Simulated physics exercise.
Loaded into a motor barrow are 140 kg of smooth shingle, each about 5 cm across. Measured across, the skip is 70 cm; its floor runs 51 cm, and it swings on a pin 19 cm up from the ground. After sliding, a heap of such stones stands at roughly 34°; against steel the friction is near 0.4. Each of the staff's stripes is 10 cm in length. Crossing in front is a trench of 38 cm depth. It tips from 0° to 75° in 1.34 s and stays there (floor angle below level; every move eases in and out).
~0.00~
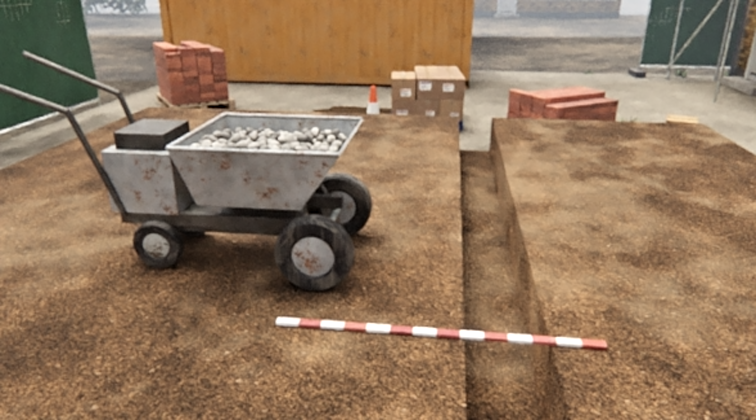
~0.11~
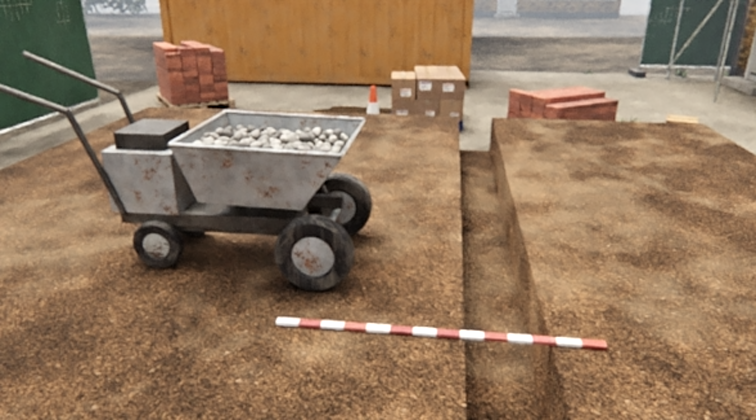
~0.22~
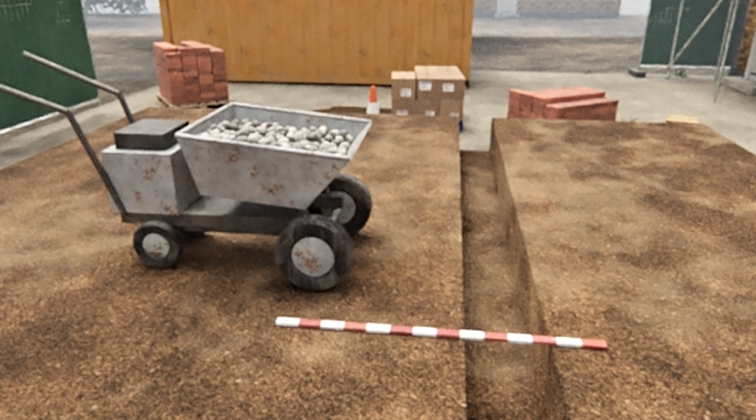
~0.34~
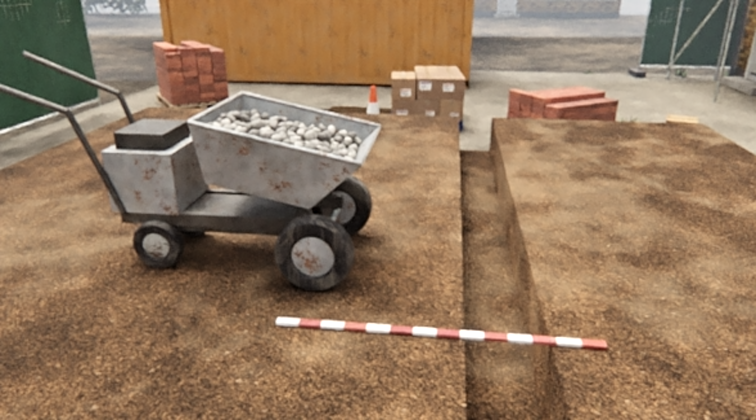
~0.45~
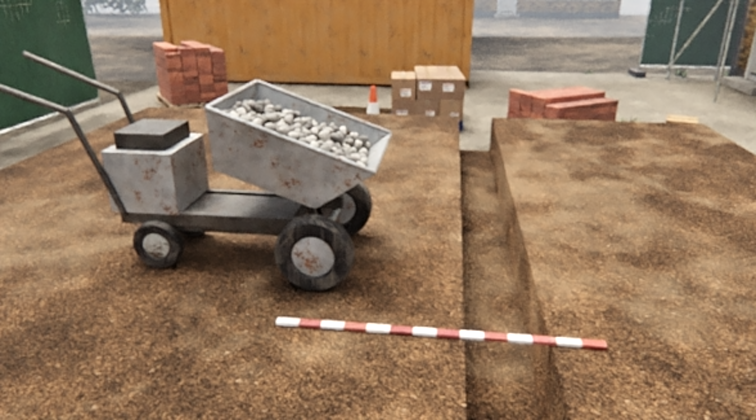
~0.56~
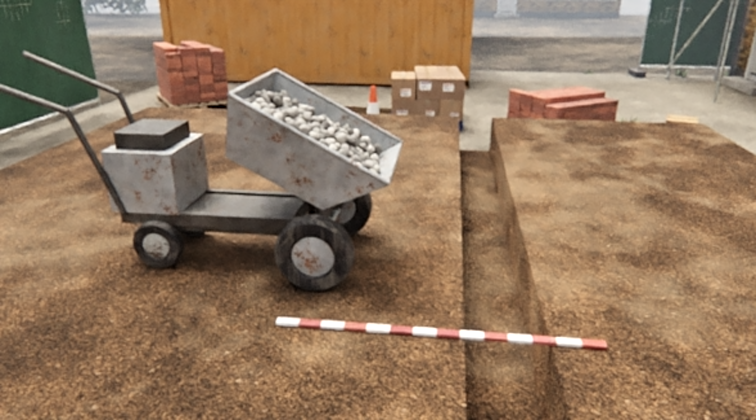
At first, a grey motor barrow full of smooth stones stands on brown soil, its skip level, left of a narrow trench and behind a red-and-white staff. Then the skip begins to tilt, its rear rising slightly, and it steepens steadily toward the right while the wheels stay still and the stones remain inside.
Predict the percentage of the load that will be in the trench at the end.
Predicted: Roughly 85 %.
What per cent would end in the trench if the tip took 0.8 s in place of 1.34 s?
Close to 90 per cent then.
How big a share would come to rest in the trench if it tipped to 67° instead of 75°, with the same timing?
Close to 80 per cent then.
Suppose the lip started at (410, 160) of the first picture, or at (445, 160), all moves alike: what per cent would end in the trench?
Result: Close to 70 then close to 30 per cent.
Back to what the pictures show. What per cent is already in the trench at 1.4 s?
Approx. 45 % of the load.
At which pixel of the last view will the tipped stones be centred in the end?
The resting stones are centred at roughly (490, 317).
After 1.0 s the floor is at 64°; 98 % in the skip, 2 % short of the trench; the foremost stones are at (447, 229).
After 1.4 s the floor is at 75°; 42 % in the skip, 15 % short of the trench, 43 % in the trench; the foremost stones are at (524, 319).
After 1.8 s the floor is at 75°; 15 % in the skip, 18 % short of the trench, 67 % in the trench; the foremost stones are at (525, 330).
After 3.7 s the floor is at 75°; 0 % in the skip, 15 % short of the trench, 85 % in the trench; the foremost stones are at (521, 316).
